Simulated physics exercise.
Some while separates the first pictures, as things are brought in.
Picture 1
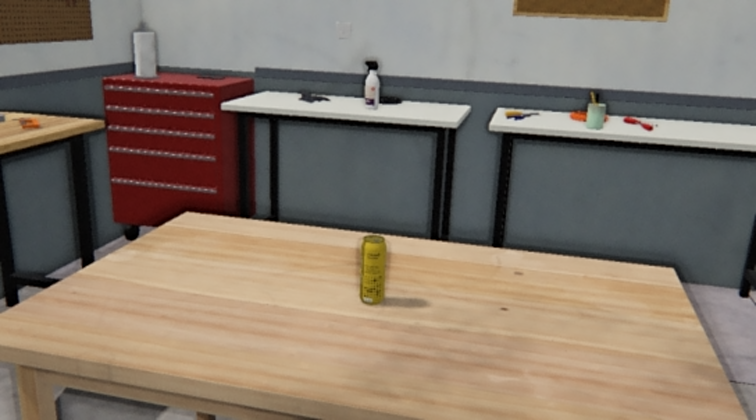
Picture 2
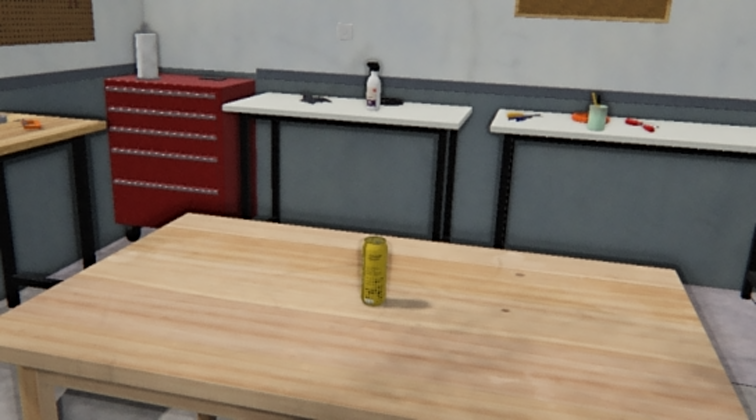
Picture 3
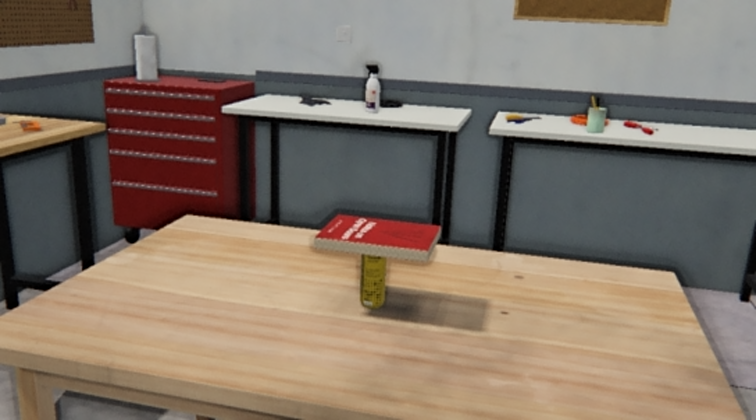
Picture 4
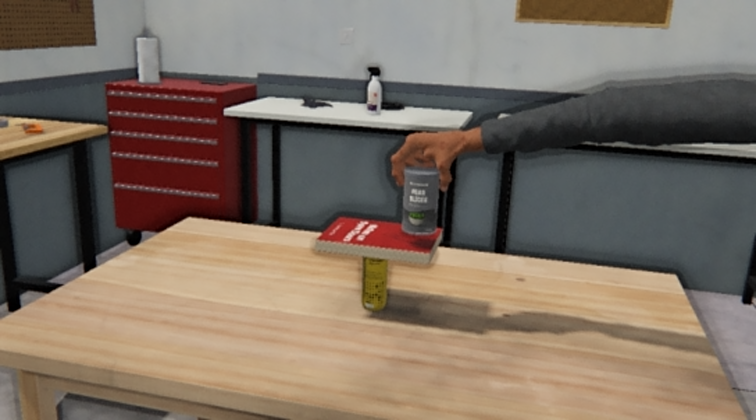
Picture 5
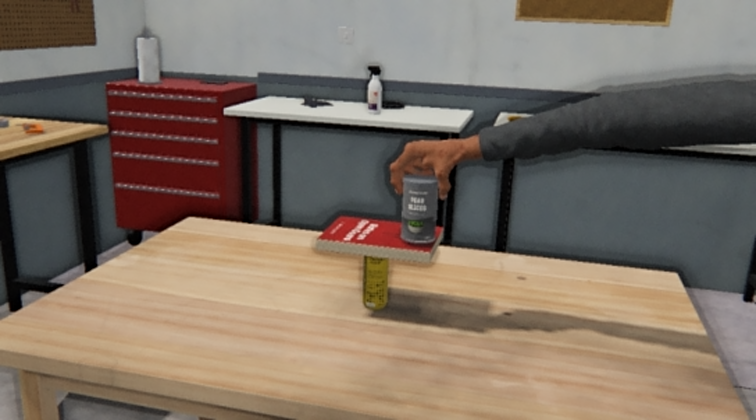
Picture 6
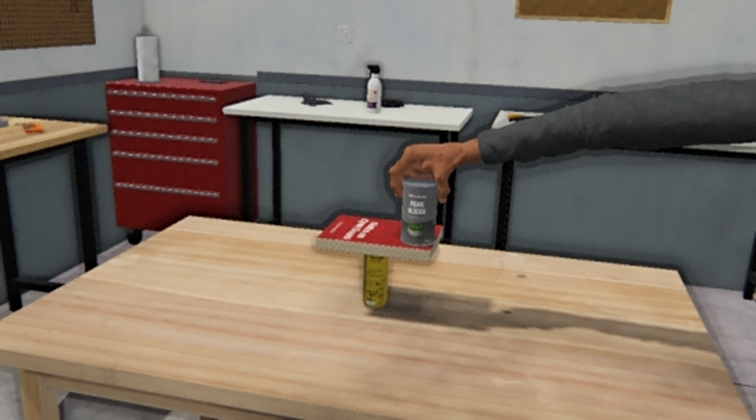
A yellow can stands upright on a light wooden table in a workshop, seen from slightly above by a nearly still camera, with a red tool cabinet behind on the left and white-topped benches along the wall. A red book then appears lying across the can. From the right, a dark-sleeved arm lowers a grey tin onto the book's right side and keeps holding it.
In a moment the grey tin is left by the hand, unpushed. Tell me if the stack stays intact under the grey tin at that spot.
Oh, it doesn't remain fully standing, sadly.
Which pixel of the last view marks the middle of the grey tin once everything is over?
I'd say around (471, 320) in the last view.
Then, 0.50 s later than the last frame, grey tin and red book now fallen; yellow can tilted by 4°.
Then, 0.70 s later than the last frame, yellow can tilted by 16°.
When it is over, fallen, grey tin, red book and yellow can. End places, in pixels of the last picture, grey tin near (471, 319). The stack comes apart.
